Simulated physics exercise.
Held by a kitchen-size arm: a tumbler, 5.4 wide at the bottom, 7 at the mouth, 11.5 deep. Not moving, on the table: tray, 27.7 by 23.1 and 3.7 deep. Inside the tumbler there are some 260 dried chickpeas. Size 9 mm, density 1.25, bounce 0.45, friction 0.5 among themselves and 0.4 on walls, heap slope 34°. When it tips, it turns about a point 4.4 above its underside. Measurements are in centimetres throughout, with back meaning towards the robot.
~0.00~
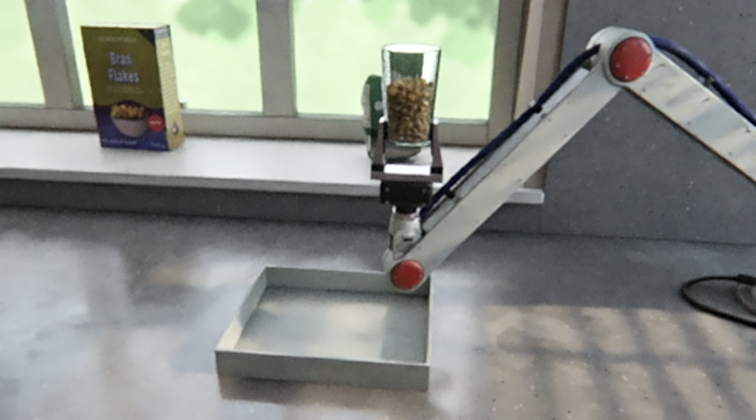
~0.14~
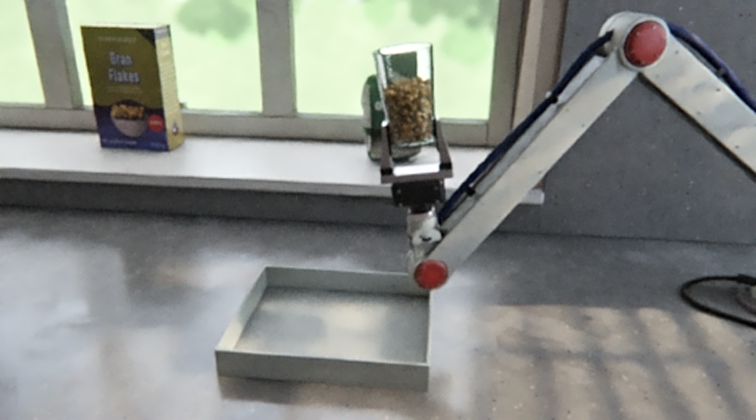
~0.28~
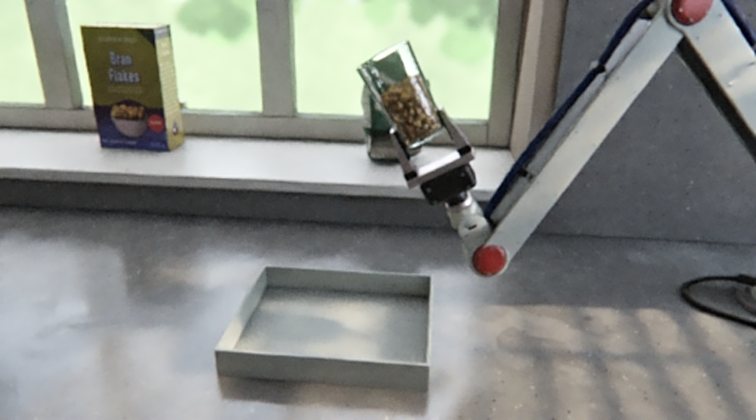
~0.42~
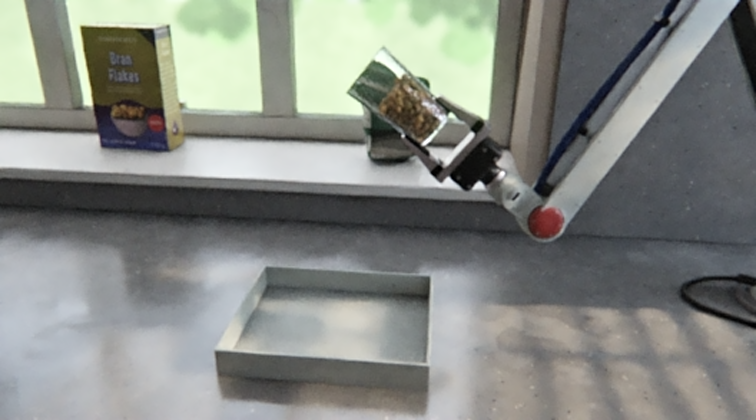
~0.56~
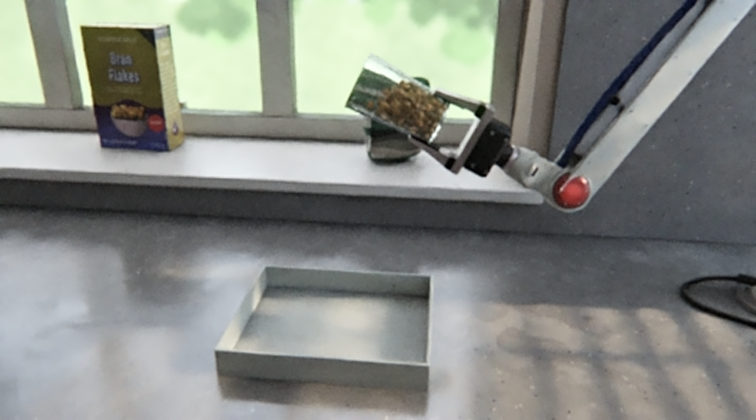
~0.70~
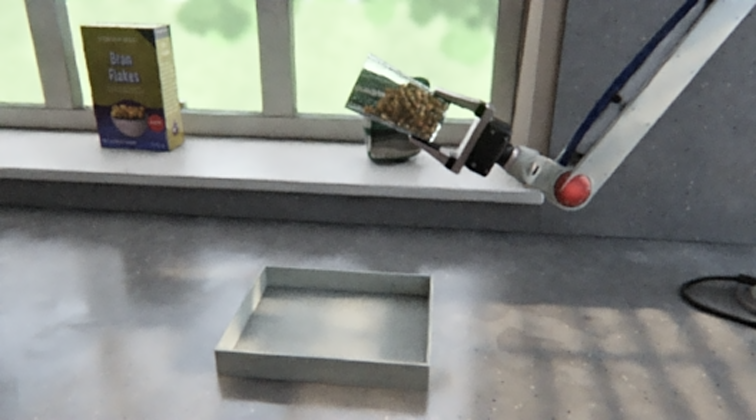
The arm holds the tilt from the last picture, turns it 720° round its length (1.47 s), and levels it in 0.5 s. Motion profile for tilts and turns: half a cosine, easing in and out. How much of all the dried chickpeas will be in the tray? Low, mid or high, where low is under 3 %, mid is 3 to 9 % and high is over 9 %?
Low.
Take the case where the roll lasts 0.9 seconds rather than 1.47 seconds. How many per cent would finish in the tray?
Expected share: Some 0 %.
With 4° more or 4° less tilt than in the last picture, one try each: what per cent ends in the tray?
The first try gives around 0 percent, the second around 0 percent.
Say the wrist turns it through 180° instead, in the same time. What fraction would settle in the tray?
Roughly 0 percent, then.
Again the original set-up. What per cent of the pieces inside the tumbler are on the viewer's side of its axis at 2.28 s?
About 55 %.
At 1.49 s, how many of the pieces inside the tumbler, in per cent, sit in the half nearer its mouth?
I'd say about 25 %, give or take.
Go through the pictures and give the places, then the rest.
In the first picture, tumbler middle at (410, 96), upright; upper third of the load around (410, 95), from x 390 to 430, top at y 85; 264 in the tumbler.
In the second picture, tumbler middle at (408, 96), tipped 8°; upper third of the load around (409, 95), from x 385 to 430, top at y 80.
In the third picture, tumbler middle at (404, 98), tipped 29°; upper third of the load around (409, 95), from x 385 to 440, top at y 80.
In the fourth picture, tumbler middle at (401, 100), tipped 52°; upper third of the load around (407, 96), from x 385 to 445, top at y 80.
In the fifth picture, tumbler middle at (400, 102), tipped 64°; upper third of the load around (410, 98), from x 375 to 445, top at y 85.
In the sixth picture, tumbler middle at (400, 102), tipped 65°; upper third of the load around (410, 99), from x 370 to 445, top at y 85; 264 in the tumbler.
By 1.49 s, tipped 65°, highest piece 38 above the table; 264 in the tumbler.
By 2.28 s, tipped 58°, highest piece 37 above the table; 264 in the tumbler.
By 2.87 s, upright, highest piece 39 above the table; 264 in the tumbler.
By 3.57 s, upright, highest piece 39 above the table; 264 in the tumbler.
Final count, 264 in the tumbler. That is 0 % in the tray.
